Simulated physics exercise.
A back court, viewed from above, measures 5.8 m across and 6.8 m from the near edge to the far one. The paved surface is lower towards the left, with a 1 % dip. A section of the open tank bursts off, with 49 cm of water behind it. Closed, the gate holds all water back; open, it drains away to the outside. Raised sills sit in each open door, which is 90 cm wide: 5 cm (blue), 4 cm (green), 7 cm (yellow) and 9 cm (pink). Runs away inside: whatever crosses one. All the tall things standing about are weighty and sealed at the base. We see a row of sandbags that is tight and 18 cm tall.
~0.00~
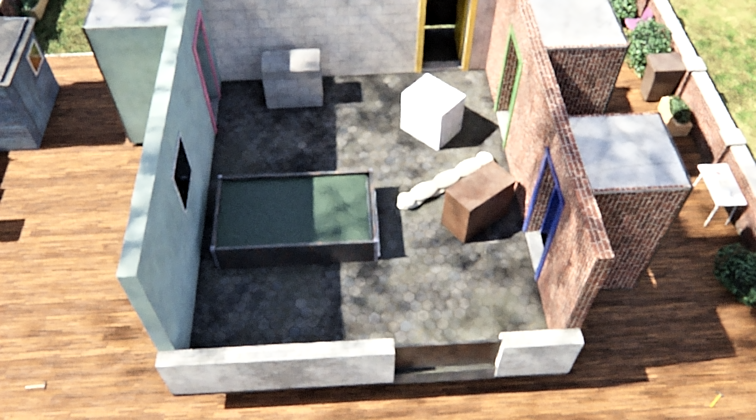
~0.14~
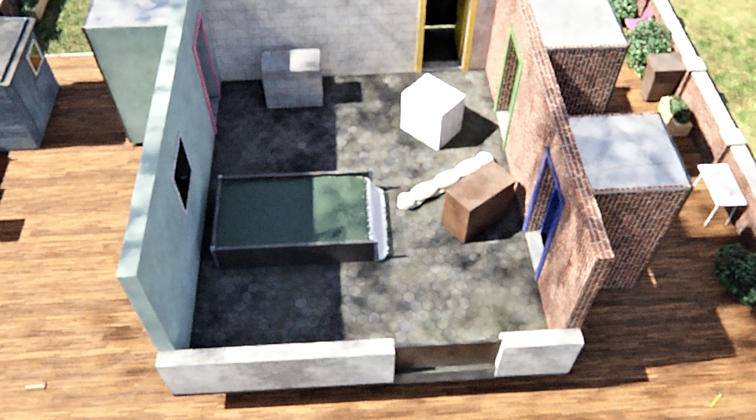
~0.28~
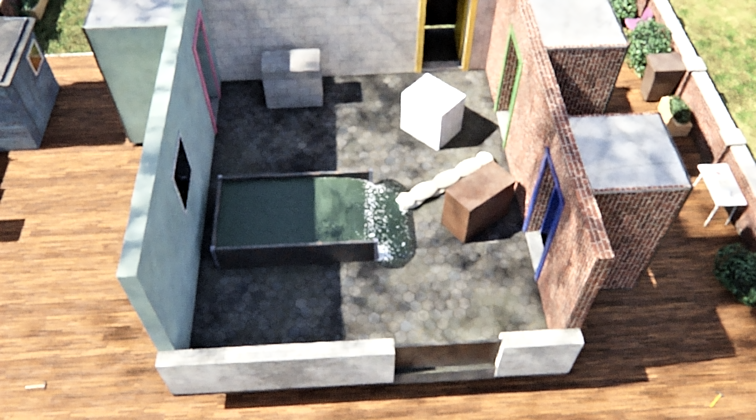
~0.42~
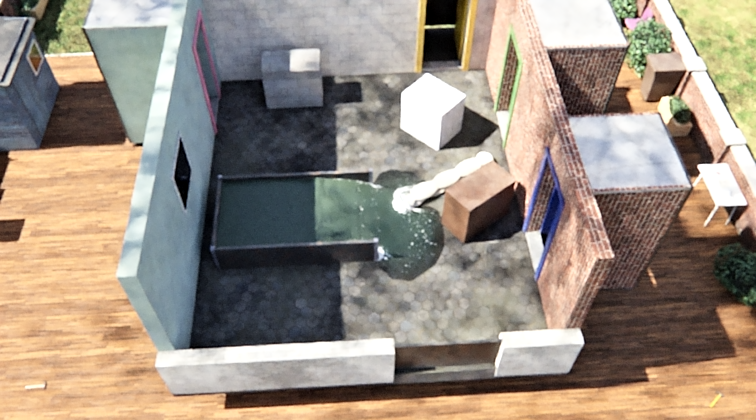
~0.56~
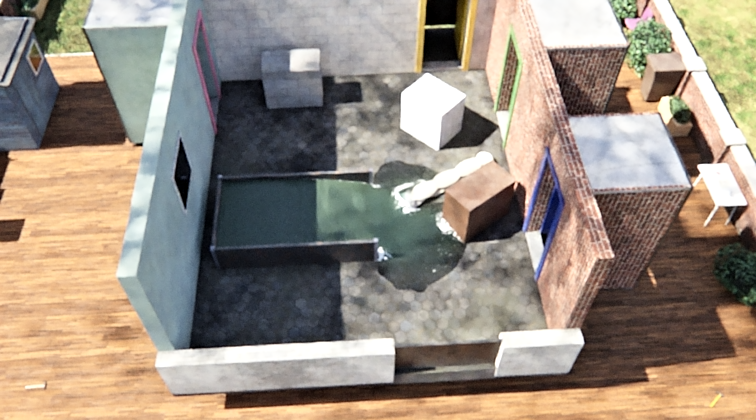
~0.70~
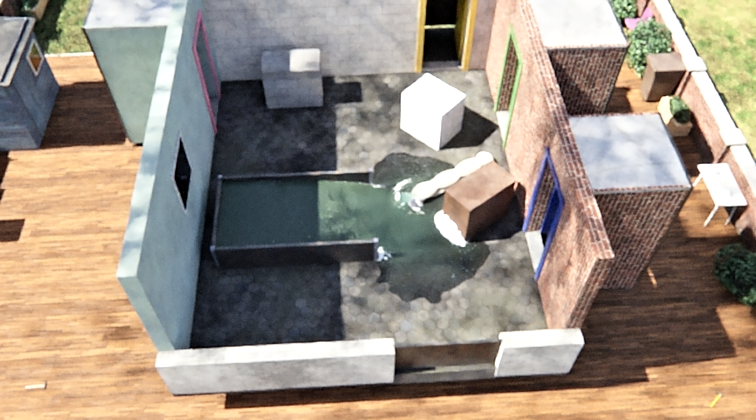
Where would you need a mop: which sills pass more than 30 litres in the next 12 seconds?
At the blue door the water let in will surpass the limit; at the green door the water let in will surpass the limit; at the yellow door the water let in will remain short of the limit; at the pink door the water let in will remain short of the limit.
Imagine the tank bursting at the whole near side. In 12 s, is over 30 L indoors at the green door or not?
Against that limit: Green not over.
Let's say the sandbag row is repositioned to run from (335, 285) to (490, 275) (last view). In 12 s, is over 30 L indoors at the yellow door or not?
Compared to the limit, yellow goes beyond.
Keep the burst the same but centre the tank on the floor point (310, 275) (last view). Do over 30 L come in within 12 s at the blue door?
Lab note: Blue door limit exceeded.
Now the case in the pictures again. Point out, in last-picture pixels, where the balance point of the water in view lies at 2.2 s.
Near (362, 227).
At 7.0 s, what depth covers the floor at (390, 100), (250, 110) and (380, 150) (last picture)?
Depths: About 2, 1 and 2 centimetres.
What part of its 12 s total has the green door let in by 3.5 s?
Roughly 50 percent is in by then.
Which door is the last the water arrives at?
The final one is the pink door.
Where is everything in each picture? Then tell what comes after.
In the first picture, still water, 49 cm deep, in the open tank at (296, 211).
In the second picture, the front is at (378, 189), 0.8 m from the gap at (372, 218); 0.3 m2 of floor is under water; 49 cm left at the back of the open tank.
In the third picture, water pours out at (372, 219) and has run 1.0 m, to (391, 184); typically 10 cm deep outside, 49 cm at the open tank's back.
In the fourth picture, the front is at (409, 176), 1.3 m from the gap at (372, 220); 1.9 m2 of floor is under water; 49 cm left at the back of the open tank.
In the fifth picture, water pours out at (372, 220) and has run 1.7 m, to (462, 245); typically 7 cm deep outside, 49 cm at the open tank's back.
In the sixth picture, the front is at (483, 253), 2.1 m from the gap at (372, 220); 3.3 m2 of floor is under water; 49 cm left at the back of the open tank.
After 1.4 s water covers 20 % of the floor and is deepest (29 cm) near (393, 206); blue door 5 cm at the sill, 1 L in, green door not reached, yellow door not reached, pink door not reached.
After 2.2 s water covers 30 % of the floor and is deepest (30 cm) near (542, 341); blue door 8 cm at the sill, 10 L in, green door 9 cm at the sill, 3 L in, yellow door not reached, pink door not reached.
After 3.5 s water covers 45 % of the floor and is deepest (22 cm) near (533, 352); blue door 12 cm at the sill, 32 L in, green door 11 cm at the sill, 35 L in, yellow door not reached, pink door not reached.
After 7.0 s water covers 80 % of the floor and is deepest (12 cm) near (199, 372); blue door 10 cm at the sill, 91 L in, green door 5 cm at the sill, 67 L in, yellow door 6 cm at the sill, 8 L in, pink door 4 cm at the sill, 0 L in.
After 12.0 s water covers 95 % of the floor and is deepest (12 cm) near (187, 372); blue door 3 cm at the sill, 104 L in, green door 1 cm at the sill, 68 L in, yellow door 3 cm at the sill, 9 L in, pink door 8 cm at the sill, 0 L in.
